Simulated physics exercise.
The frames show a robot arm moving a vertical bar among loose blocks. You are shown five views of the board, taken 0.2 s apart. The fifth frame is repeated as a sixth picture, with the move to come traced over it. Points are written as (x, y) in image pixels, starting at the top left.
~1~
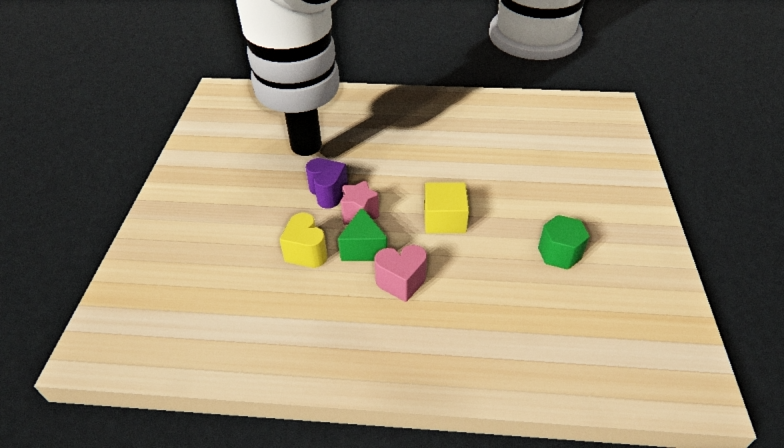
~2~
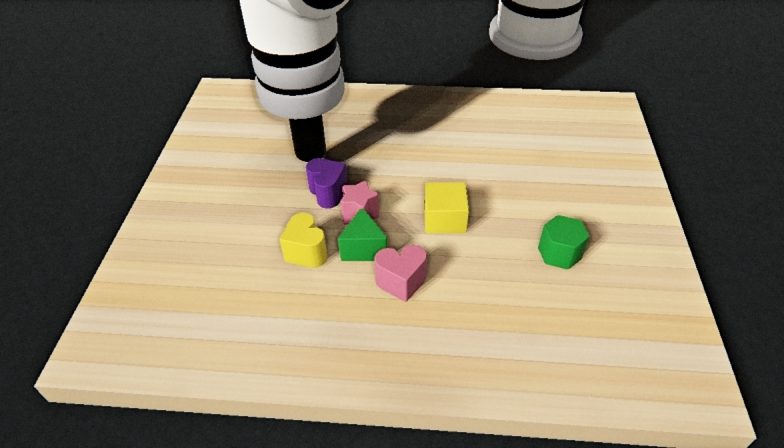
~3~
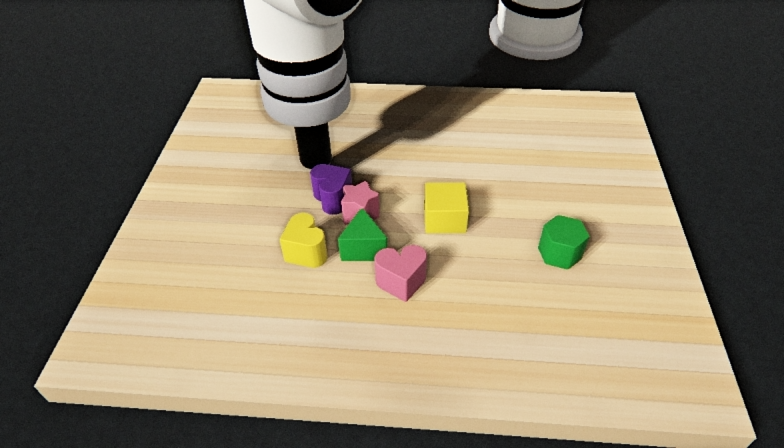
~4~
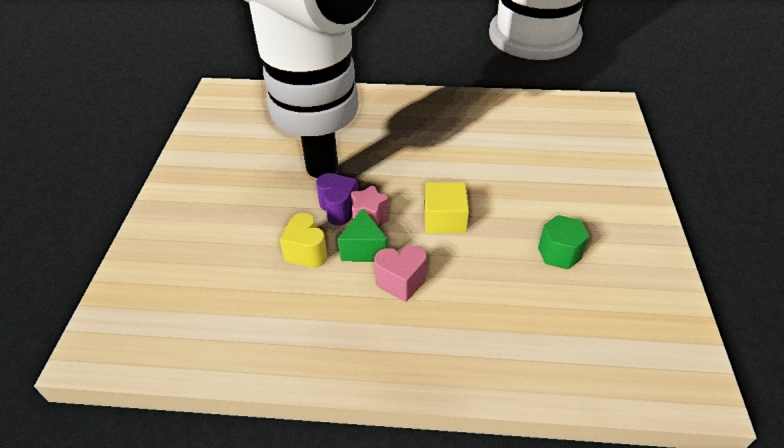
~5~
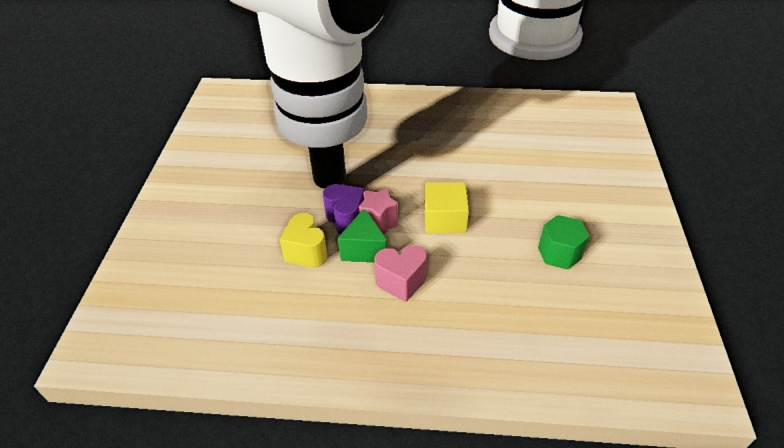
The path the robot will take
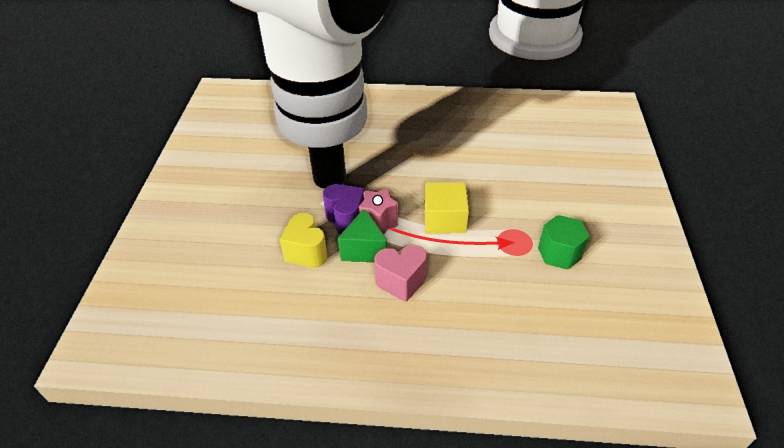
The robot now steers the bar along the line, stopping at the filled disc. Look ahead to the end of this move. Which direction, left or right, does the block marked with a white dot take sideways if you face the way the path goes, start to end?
Heads right.
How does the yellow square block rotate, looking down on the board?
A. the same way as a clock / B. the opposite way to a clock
It's B.
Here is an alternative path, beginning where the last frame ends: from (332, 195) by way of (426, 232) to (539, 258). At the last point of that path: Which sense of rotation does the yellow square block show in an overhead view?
The sense of turning is anti-clockwise.
Drawn move, from (332, 195) by way of (381, 224) and (445, 242) to (515, 242); the dot is on the pink star block.
On the path given first. One third of the way, bar at (381, 209); purple heart block at (357, 223), turned 20° clockwise; green triangular block at (373, 250), turned 15° clockwise; pink star block at (415, 214), turned 25° anticlockwise; yellow square block at (451, 197), turned 15° anticlockwise.
Two thirds of the way, bar at (447, 226); purple heart block at (357, 223), turned 20° clockwise; green triangular block at (373, 250), turned 15° clockwise; pink star block at (468, 240), turned 25° anticlockwise; yellow square block at (468, 196), turned 60° anticlockwise.
At the end, bar at (518, 227); yellow heart block still; purple heart block at (357, 223), turned 20° clockwise; green triangular block at (373, 250), turned 15° clockwise; pink star block at (486, 246), turned 20° clockwise; yellow square block at (478, 192), turned 90° anticlockwise.
